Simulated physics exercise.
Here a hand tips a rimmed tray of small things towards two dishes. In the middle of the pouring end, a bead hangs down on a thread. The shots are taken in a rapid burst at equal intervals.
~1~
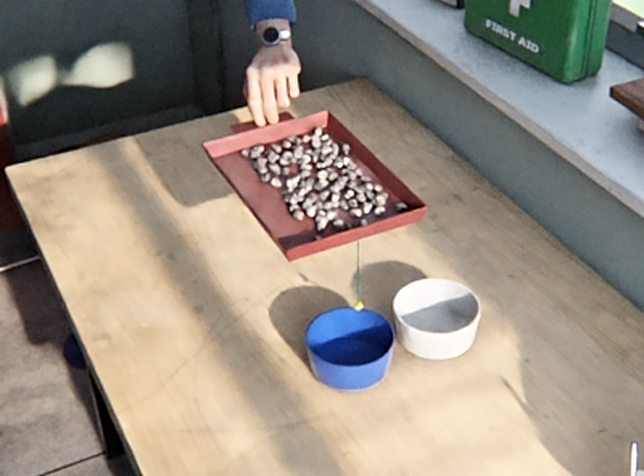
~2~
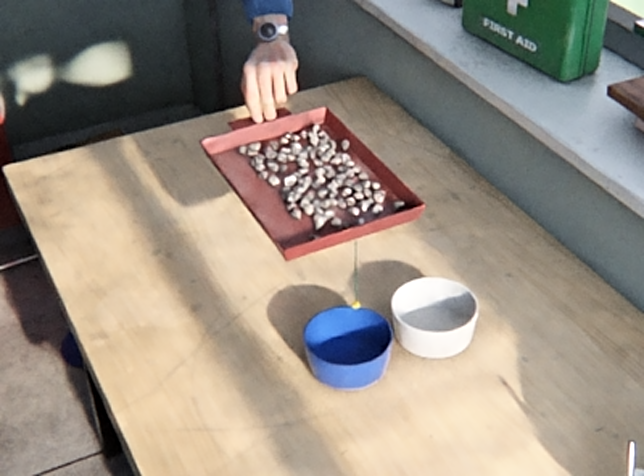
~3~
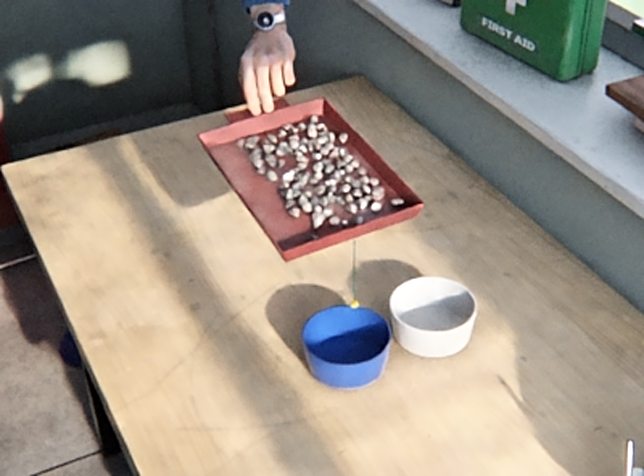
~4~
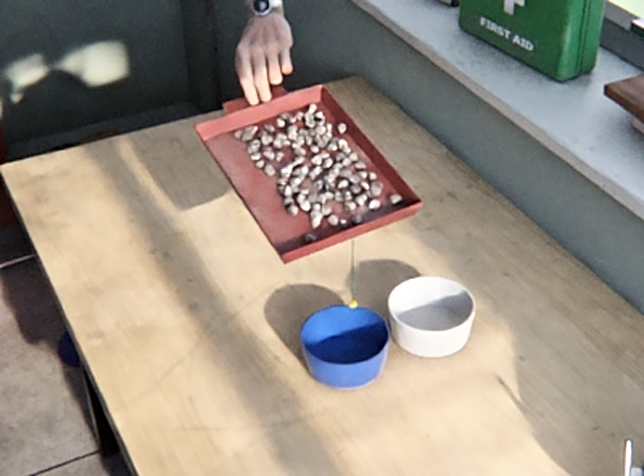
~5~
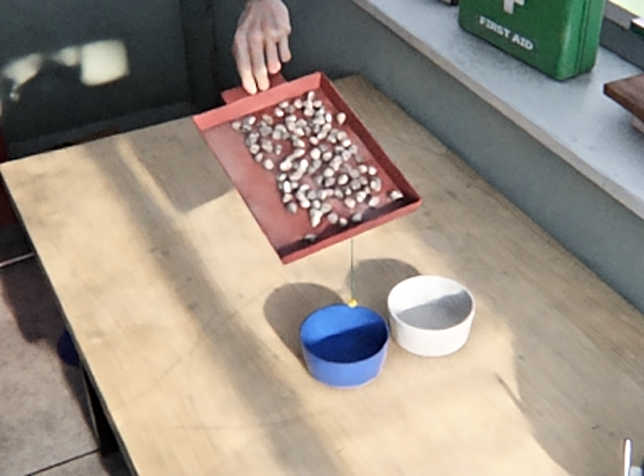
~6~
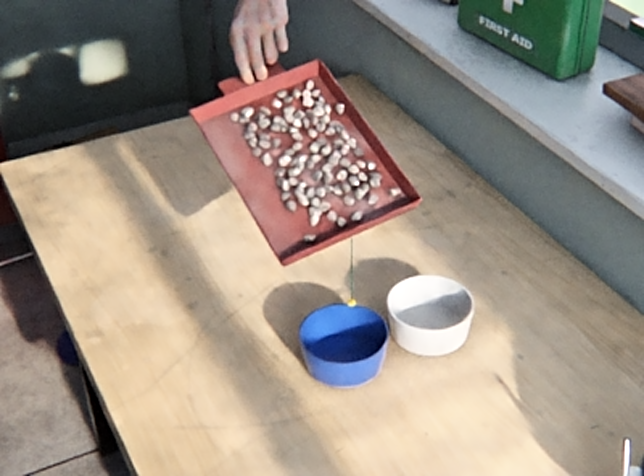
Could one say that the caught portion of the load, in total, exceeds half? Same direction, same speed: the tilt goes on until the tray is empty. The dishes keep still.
No, it falls short of half.
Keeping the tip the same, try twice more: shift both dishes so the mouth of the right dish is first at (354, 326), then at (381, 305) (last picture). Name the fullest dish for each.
Placement one: The left-positioned dish. Placement two: The left-positioned dish.
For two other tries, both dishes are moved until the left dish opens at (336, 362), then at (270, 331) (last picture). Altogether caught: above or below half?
Result, first place: Not as much as half; second place: Exceeding half.
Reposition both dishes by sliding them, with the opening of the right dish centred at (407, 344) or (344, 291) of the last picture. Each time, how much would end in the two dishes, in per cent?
Roughly 10% the first time and 40% the second time.
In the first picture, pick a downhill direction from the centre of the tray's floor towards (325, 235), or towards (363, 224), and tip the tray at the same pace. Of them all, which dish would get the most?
First place: The dish to the left; second place: The dish to the right.
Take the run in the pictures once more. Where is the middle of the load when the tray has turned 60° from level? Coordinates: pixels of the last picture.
Somewhere near pixel (296, 230).
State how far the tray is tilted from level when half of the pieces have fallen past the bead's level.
Roughly 90 degrees at that moment.
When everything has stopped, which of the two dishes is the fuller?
So the winner turns out to be the left-side one.
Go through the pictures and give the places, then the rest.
Corners of the pouring end at (289, 246) and (421, 205), level; middle of the load at (323, 182), bits of gravel; left dish at (371, 375); right dish at (459, 342); bead on its thread at (358, 306), in the first picture.
Corners of the pouring end at (286, 246) and (419, 204), level; middle of the load at (321, 179), in the second picture.
Corners of the pouring end at (285, 248) and (417, 202), tipped barely, lowest at the left corner; middle of the load at (319, 175), in the third picture.
Corners of the pouring end at (283, 251) and (416, 201), tipped a little, lowest at the left corner; middle of the load at (317, 169), in the fourth picture.
Corners of the pouring end at (283, 253) and (416, 198), tipped a little, lowest at the left corner; middle of the load at (315, 154), in the fifth picture.
Corners of the pouring end at (282, 256) and (415, 197), tipped clearly, lowest at the left corner; middle of the load at (314, 148); left dish at (365, 371); right dish at (452, 339), in the sixth picture.
Soon, tray tipped steeply; all on the tray.
A while on, tray tipped right over; about a quarter on the tray; a small part in the left dish; about half outside both; a small part in the air.
Towards the end, tray tipped past a quarter turn; about a quarter in the left dish; most outside both.
Finally, tray tipped past a quarter turn; about a quarter in the left dish; none in the right dish; most outside both.
